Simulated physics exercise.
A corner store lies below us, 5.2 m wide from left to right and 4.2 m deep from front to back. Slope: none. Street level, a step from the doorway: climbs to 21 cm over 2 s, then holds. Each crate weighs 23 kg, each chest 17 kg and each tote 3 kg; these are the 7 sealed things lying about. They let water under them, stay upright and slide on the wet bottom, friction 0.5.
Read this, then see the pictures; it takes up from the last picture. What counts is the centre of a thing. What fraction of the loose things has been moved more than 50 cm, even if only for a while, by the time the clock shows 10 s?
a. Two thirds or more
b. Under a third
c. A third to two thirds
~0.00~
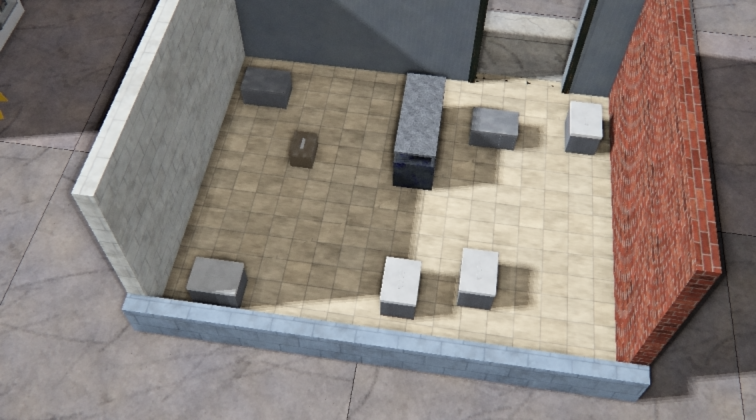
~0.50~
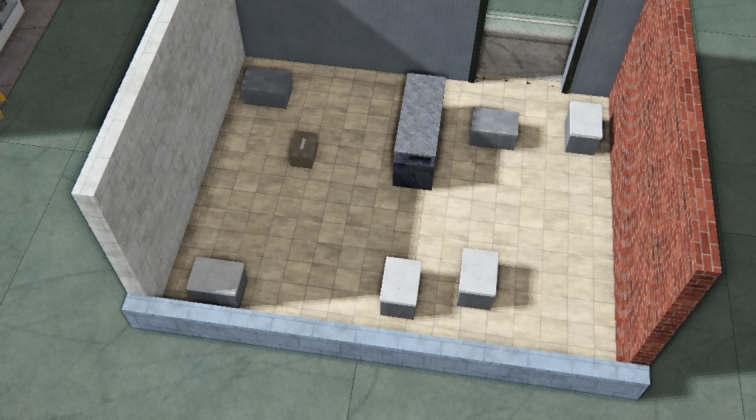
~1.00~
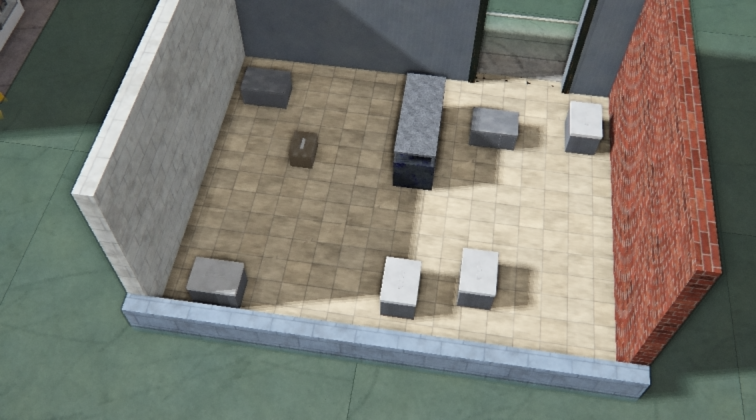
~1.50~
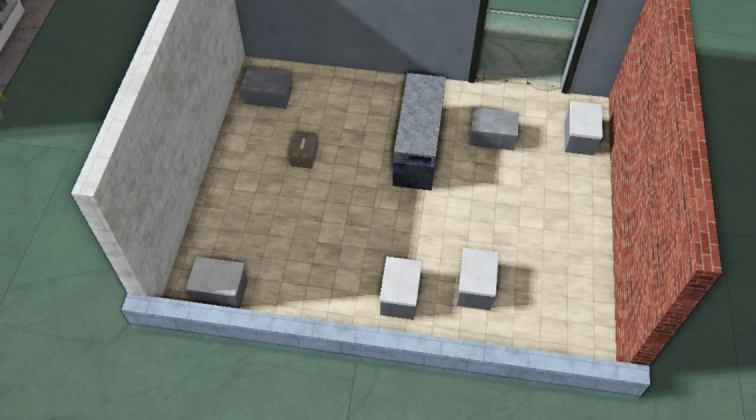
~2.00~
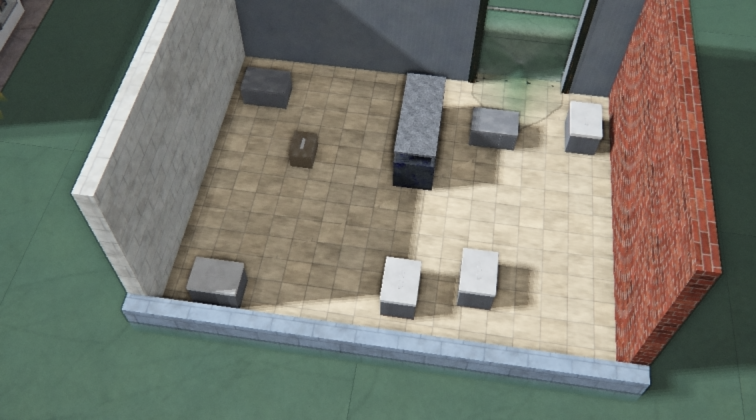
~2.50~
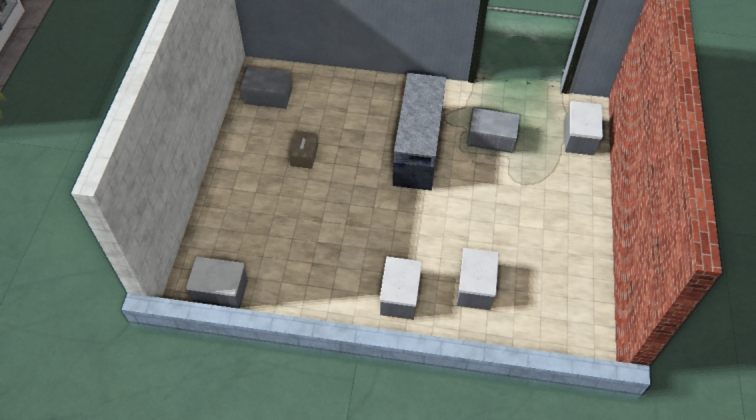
c, A third to two thirds.
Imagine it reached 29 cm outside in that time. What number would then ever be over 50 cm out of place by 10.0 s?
Then 6 of them.
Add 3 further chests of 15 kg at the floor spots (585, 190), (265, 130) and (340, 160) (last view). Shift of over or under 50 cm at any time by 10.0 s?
Result by item, in order: Beyond the cutoff, inside the cutoff, inside the cutoff.
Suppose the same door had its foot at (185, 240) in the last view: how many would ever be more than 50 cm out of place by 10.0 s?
In that case the number is 3.
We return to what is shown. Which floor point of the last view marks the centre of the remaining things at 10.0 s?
Mean floor pixel: About (360, 209).
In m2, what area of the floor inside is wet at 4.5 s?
Wet area: Approx. 10.0 m2.
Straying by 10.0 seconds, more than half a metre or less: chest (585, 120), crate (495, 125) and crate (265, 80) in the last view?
So that's inside it for the first, beyond it for the second and inside it for the last.
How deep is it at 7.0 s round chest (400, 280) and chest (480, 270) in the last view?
I'd estimate 6 cm for the first and 7 cm for the second.
After 3.5 s 1 of 7 are over 50 cm from their spots; 0 afloat.
After 4.5 s 1 of 7 are over 50 cm from their spots; 0 afloat.
After 7.0 s 1 of 7 are over 50 cm from their spots; 0 afloat.
After 10.0 s 3 of 7 are over 50 cm from their spots, and 3 have been at some point; 5 afloat.
